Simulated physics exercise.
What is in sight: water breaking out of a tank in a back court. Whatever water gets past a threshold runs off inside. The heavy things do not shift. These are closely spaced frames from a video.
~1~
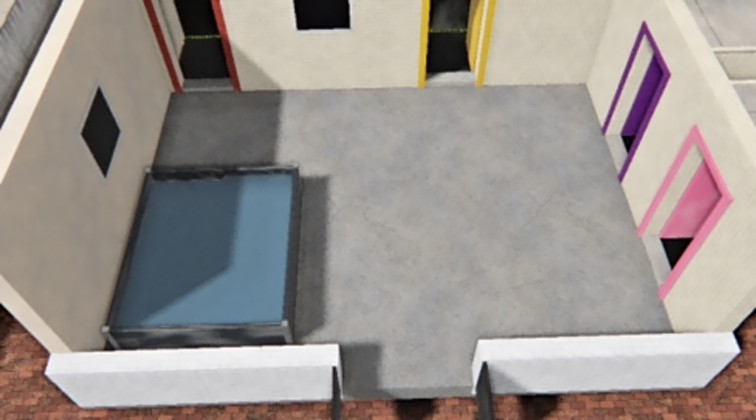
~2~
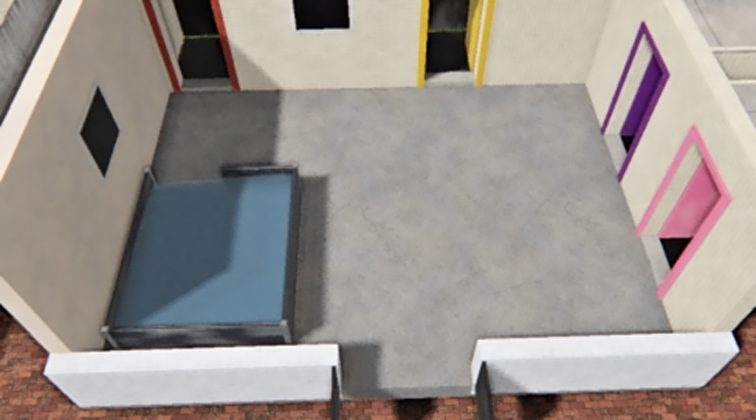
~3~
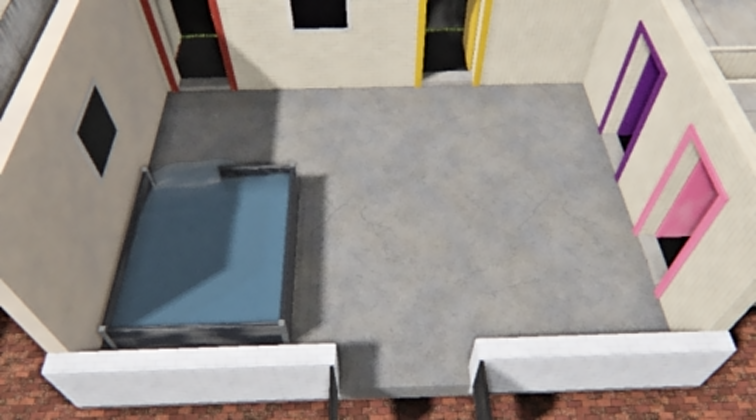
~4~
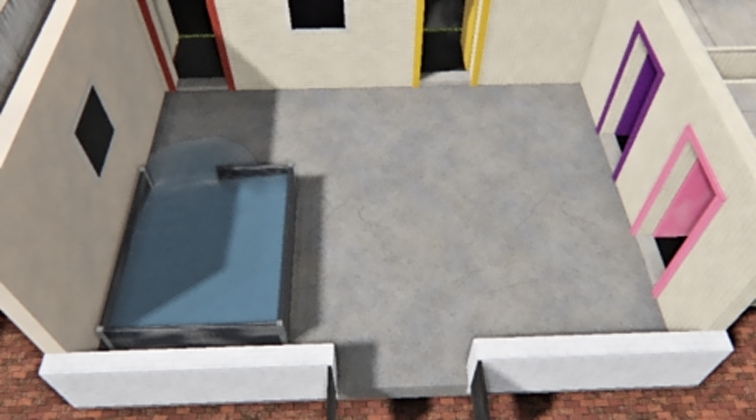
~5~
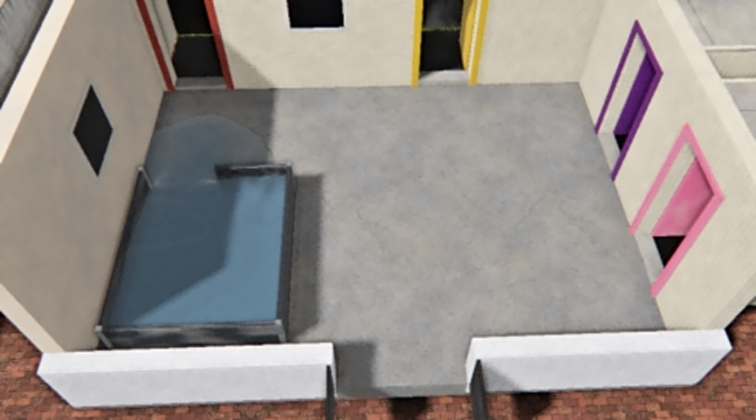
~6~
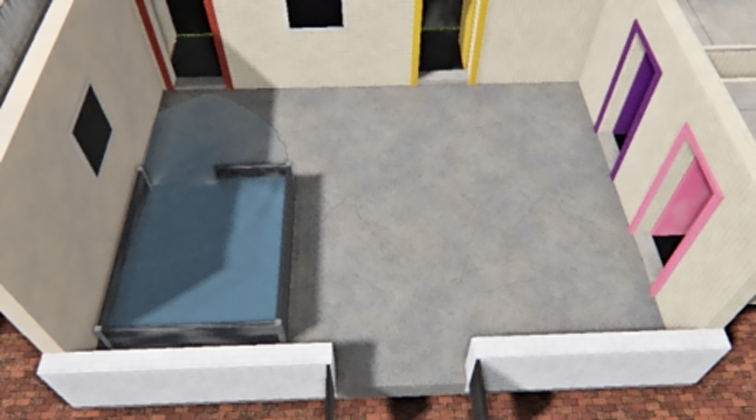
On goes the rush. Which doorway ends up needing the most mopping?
The red doorway.
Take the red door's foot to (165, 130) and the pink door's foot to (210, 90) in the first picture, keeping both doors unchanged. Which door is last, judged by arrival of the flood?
The door marked purple.
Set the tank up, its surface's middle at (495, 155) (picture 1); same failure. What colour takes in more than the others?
The door marked yellow.
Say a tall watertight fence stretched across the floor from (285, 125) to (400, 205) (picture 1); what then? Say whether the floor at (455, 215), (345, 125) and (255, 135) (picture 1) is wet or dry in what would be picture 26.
One by one: Unwetted, submerged, submerged.
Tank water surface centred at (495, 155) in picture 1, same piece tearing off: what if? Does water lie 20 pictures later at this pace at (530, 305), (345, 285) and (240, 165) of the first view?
In the order given: Not reached, not reached and wetted.
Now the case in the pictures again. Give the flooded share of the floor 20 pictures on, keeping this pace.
About 30 percent.
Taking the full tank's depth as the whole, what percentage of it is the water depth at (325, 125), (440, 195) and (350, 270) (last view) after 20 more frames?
The three come to near 8, 0 and 0 per cent respectively.
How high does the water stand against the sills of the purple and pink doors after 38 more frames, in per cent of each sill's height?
The first sits near 300 in a hundred and the second near 20 in a hundred.
A moment on, water covers 15 % of the floor; purple door not reached, red door some in, pink door not reached, yellow door not reached.
Next, water covers 15 % of the floor; purple door not reached, red door a lot in, pink door not reached, yellow door not reached.
Then, water covers 30 % of the floor; purple door not reached, red door a lot in, pink door not reached, yellow door wet at the sill, nothing in.
Later, water covers 60 % of the floor; purple door some in, red door a lot in, pink door not reached, yellow door wet at the sill, nothing in.
In the end, water covers 80 % of the floor; purple door a lot in, red door a lot in, pink door a trickle in, yellow door wet at the sill, nothing in; the red door has let in the most.
